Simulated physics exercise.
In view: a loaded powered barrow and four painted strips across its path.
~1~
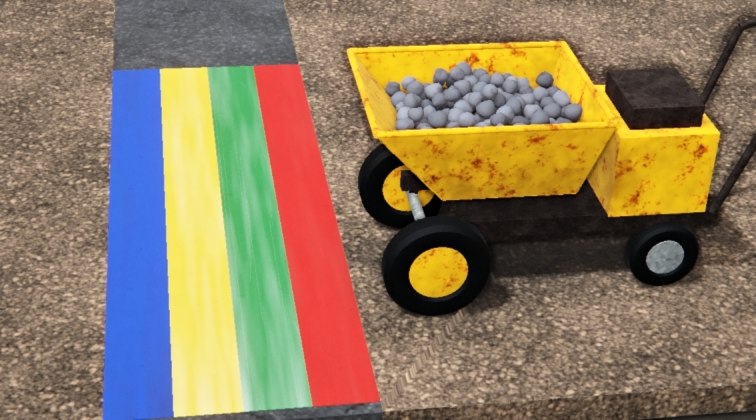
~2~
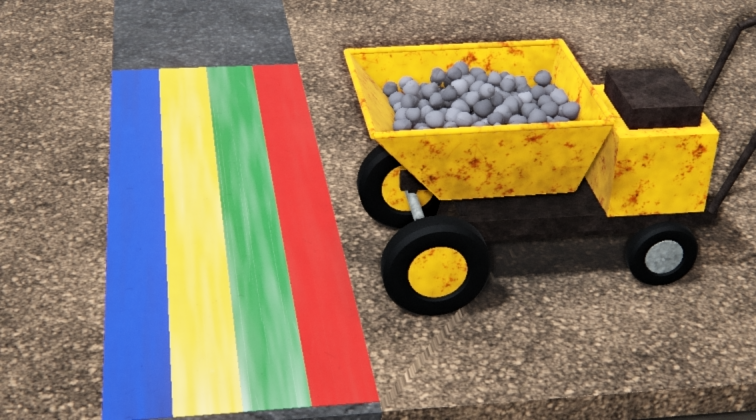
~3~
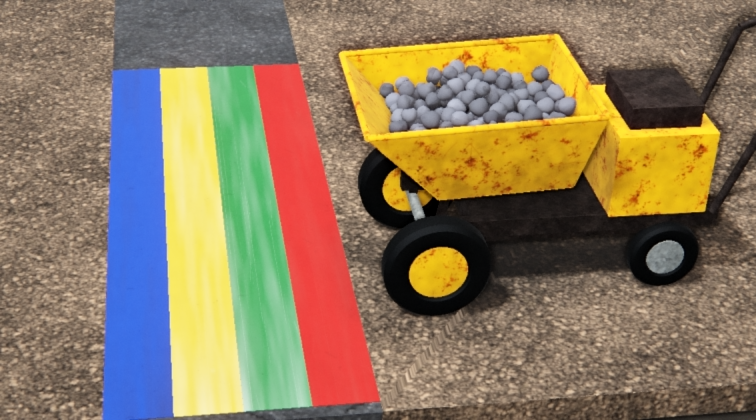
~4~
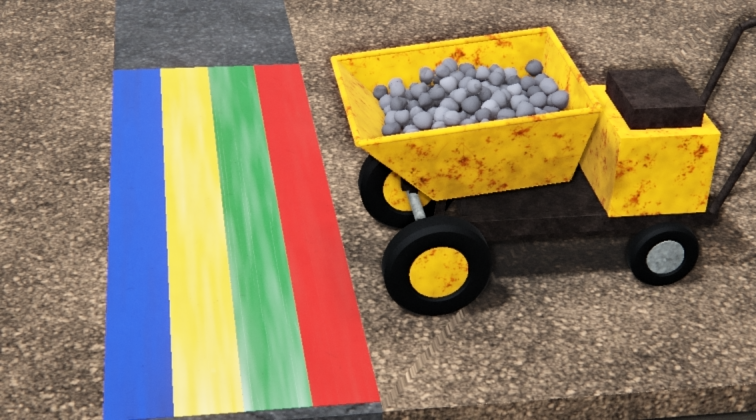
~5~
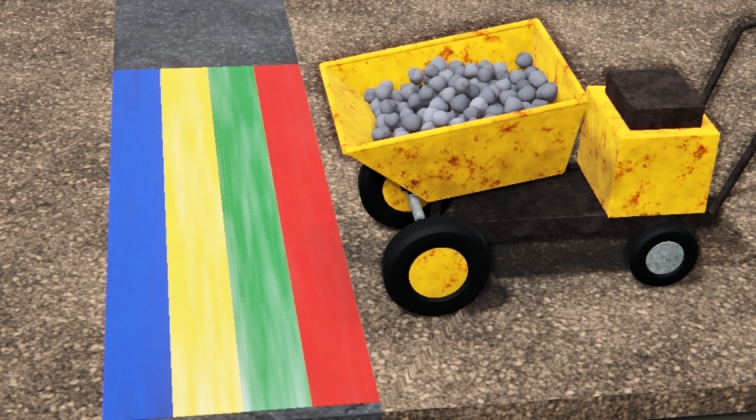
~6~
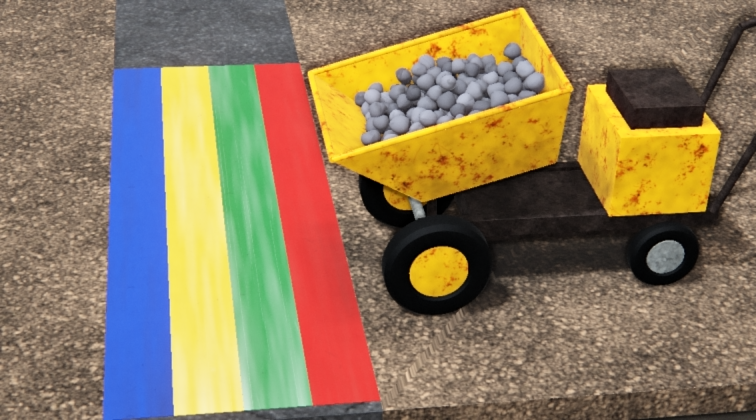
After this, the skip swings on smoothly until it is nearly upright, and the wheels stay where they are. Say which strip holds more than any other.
Most lies over the yellow band.
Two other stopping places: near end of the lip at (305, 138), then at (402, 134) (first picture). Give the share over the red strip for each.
About 0 and 0 per cent.
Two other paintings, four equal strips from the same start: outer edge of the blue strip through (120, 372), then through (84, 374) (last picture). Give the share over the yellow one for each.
Roughly 40 per cent, and 40 per cent.
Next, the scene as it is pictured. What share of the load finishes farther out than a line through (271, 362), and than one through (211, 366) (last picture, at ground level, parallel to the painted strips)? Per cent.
Near 70 % and 40 %.
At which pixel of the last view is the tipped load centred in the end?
Roughly at (194, 267).
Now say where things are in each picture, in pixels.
The first picture shows lip of the skip at (377, 135), level; top of the load at (499, 101), round cobbles; red strip at (336, 353); green strip at (271, 357); yellow strip at (205, 362); blue strip at (138, 366).
The second picture shows lip of the skip at (374, 136), level; top of the load at (496, 100).
The third picture shows lip of the skip at (368, 139), tipped barely; top of the load at (492, 98).
The fourth picture shows lip of the skip at (359, 144), tipped a little; top of the load at (505, 96).
The fifth picture shows lip of the skip at (346, 151), tipped a little; top of the load at (494, 92).
The sixth picture shows lip of the skip at (333, 160), tipped clearly; top of the load at (498, 92); red strip at (336, 352); green strip at (271, 356); yellow strip at (205, 360); blue strip at (138, 365).
Soon after the last picture, skip tipped steeply; all in the skip.
A little later, skip tipped steeply; nearly all in the skip; a stray few over the green strip; a small part over the yellow strip; a stray few falling.
Later still, skip tipped right over; about a third in the skip; a small part over the green strip; about a third over the yellow strip; about a quarter over the blue strip; a stray few off the paint.
At rest, skip tipped right over; about a quarter in the skip; none over the red strip; a small part over the green strip; about a third over the yellow strip; about a quarter over the blue strip; a stray few off the paint.
